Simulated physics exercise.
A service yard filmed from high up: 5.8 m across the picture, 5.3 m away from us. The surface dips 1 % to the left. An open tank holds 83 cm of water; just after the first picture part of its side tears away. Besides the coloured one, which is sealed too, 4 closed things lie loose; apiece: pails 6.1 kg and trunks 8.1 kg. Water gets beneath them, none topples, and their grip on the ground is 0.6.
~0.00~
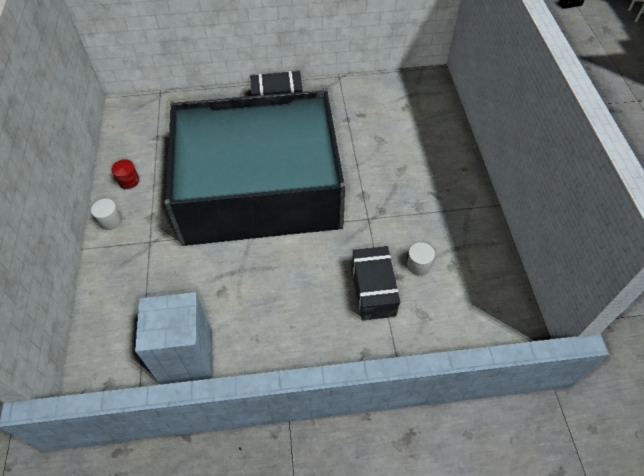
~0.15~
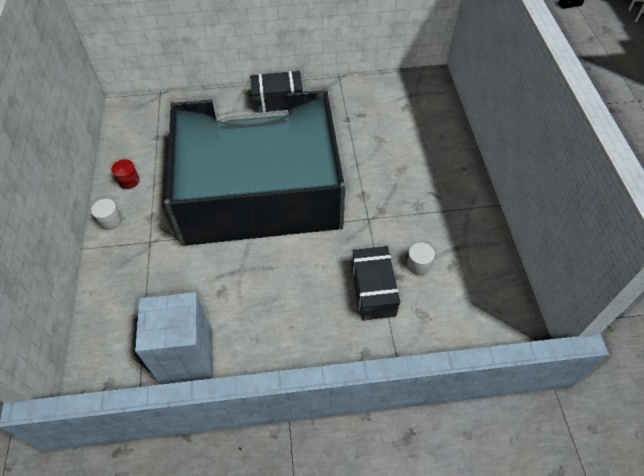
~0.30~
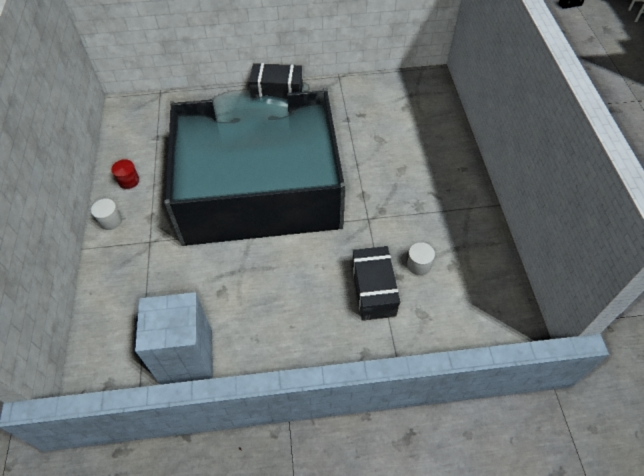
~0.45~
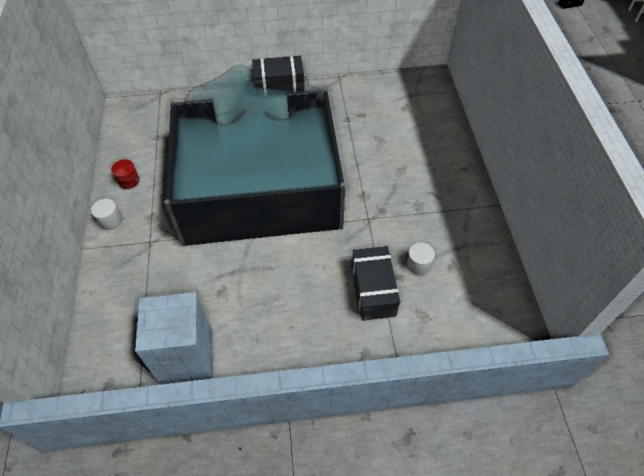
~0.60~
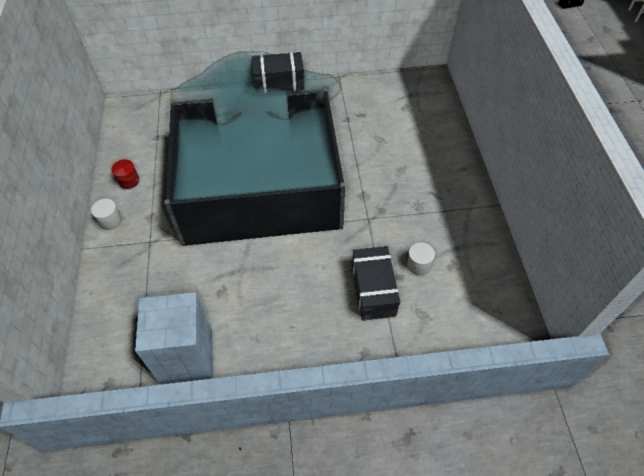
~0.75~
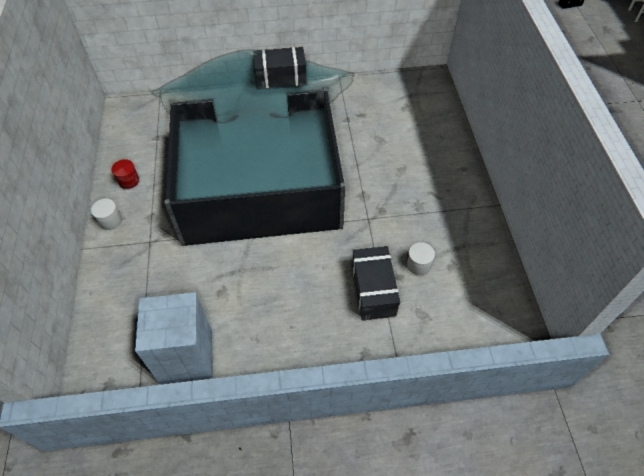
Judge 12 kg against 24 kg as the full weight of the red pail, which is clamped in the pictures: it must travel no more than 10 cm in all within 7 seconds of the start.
I expect that neither weight holds it.
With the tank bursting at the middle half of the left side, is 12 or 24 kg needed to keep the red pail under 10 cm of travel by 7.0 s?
Then neither weight holds it.
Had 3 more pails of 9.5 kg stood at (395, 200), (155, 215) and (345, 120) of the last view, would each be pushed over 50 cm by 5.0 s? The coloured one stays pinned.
In that order: Under, past it, under.
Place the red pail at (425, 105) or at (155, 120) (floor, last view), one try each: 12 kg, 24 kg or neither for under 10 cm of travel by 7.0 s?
In that order: Neither holds; neither is enough.
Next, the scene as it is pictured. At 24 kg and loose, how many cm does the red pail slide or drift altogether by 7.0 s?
About 50 cm.
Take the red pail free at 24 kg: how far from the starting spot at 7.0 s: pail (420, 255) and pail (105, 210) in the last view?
In that order: 150 cm, 200 cm.
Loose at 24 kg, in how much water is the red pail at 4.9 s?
About 10 cm.
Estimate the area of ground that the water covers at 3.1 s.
About 22 m2.
After 1.4 s the red pail would be 0 cm from its start with 12 kg and 0 cm from its start with 24 kg; 0 cm of water round it then.
After 3.1 s the red pail would be 93 cm from its start with 12 kg and 39 cm from its start with 24 kg; 10 cm of water round it then.
After 4.9 s the red pail would be 228 cm from its start with 12 kg and 47 cm from its start with 24 kg; 10 cm of water round it then.
After 7.0 s the red pail would be 261 cm from its start with 12 kg and 47 cm from its start with 24 kg; 8 cm of water round it then.
